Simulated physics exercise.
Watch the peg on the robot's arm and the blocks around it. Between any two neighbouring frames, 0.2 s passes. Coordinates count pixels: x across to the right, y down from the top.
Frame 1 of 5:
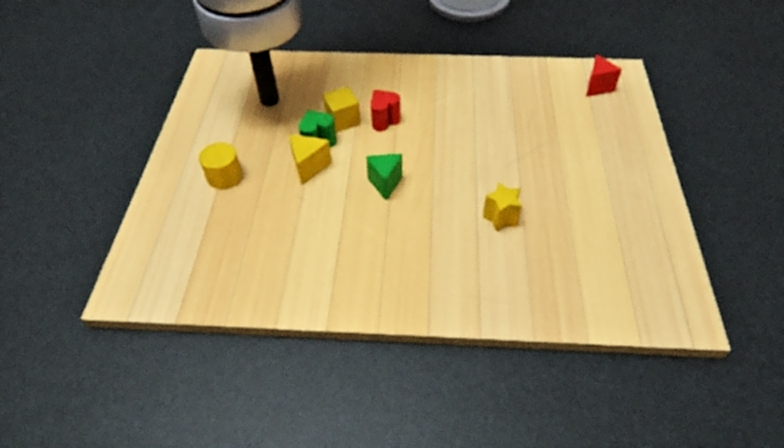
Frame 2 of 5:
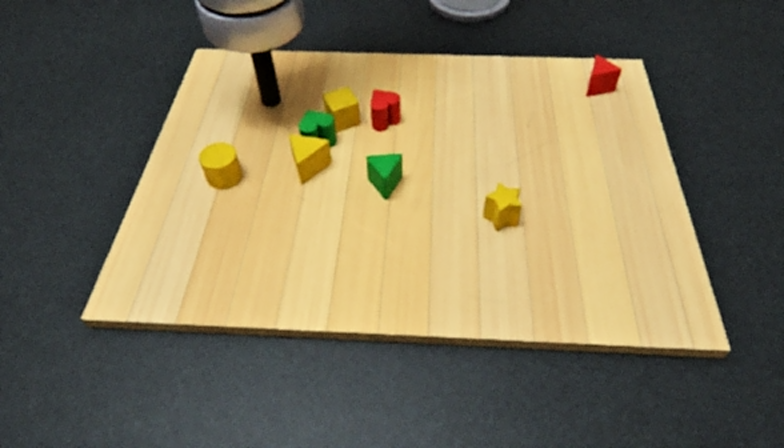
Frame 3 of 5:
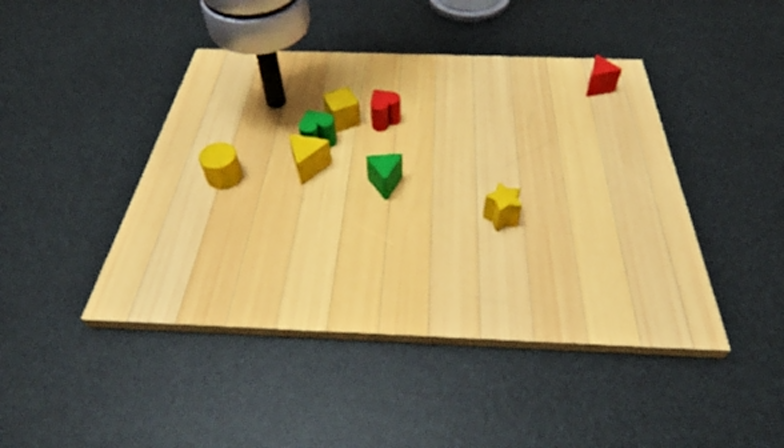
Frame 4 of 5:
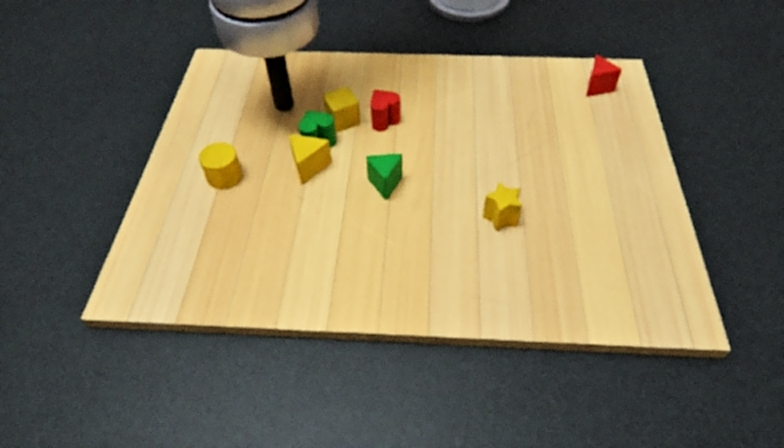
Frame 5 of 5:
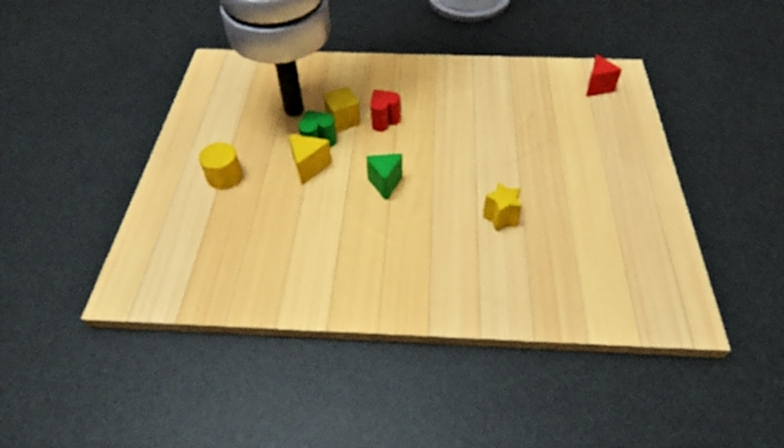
A pale wooden board lies on a dark surface, seen from above at an angle by a camera that stays still. A yellow cylinder, yellow triangle, green heart, yellow block, red heart and green triangle sit across its left and middle, with a yellow star right of centre and a red triangle at upper right. The robot arm's black peg barely shifts at first, then slides slightly right and down toward the unmoving green heart.
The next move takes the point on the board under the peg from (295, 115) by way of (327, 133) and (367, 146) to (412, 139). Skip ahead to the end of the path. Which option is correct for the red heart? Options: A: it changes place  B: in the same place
B.
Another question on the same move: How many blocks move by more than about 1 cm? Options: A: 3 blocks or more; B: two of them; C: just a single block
C (just a single block)
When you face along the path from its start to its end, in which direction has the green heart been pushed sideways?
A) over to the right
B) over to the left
My pick is A.
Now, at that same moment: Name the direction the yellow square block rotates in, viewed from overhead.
It rotates counterclockwise.
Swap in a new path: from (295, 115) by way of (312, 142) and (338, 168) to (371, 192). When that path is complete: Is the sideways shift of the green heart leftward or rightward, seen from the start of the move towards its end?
Answer: Left.
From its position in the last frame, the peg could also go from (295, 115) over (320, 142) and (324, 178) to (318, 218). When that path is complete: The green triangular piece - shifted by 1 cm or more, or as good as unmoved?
At the end, its place is the same.
On the path given first. One third of the way, peg (327, 129); yellow triangular piece (304, 148); green heart (318, 128).
Two thirds of the way, peg (368, 141); yellow triangular piece (303, 149); green heart (319, 130), turned 15° clockwise; yellow square block (345, 98), turned 20° anticlockwise.
At the end, peg (412, 134); yellow triangular piece (303, 149); green heart (319, 130), turned 15° clockwise; yellow square block (345, 98), turned 20° anticlockwise; red heart in place.
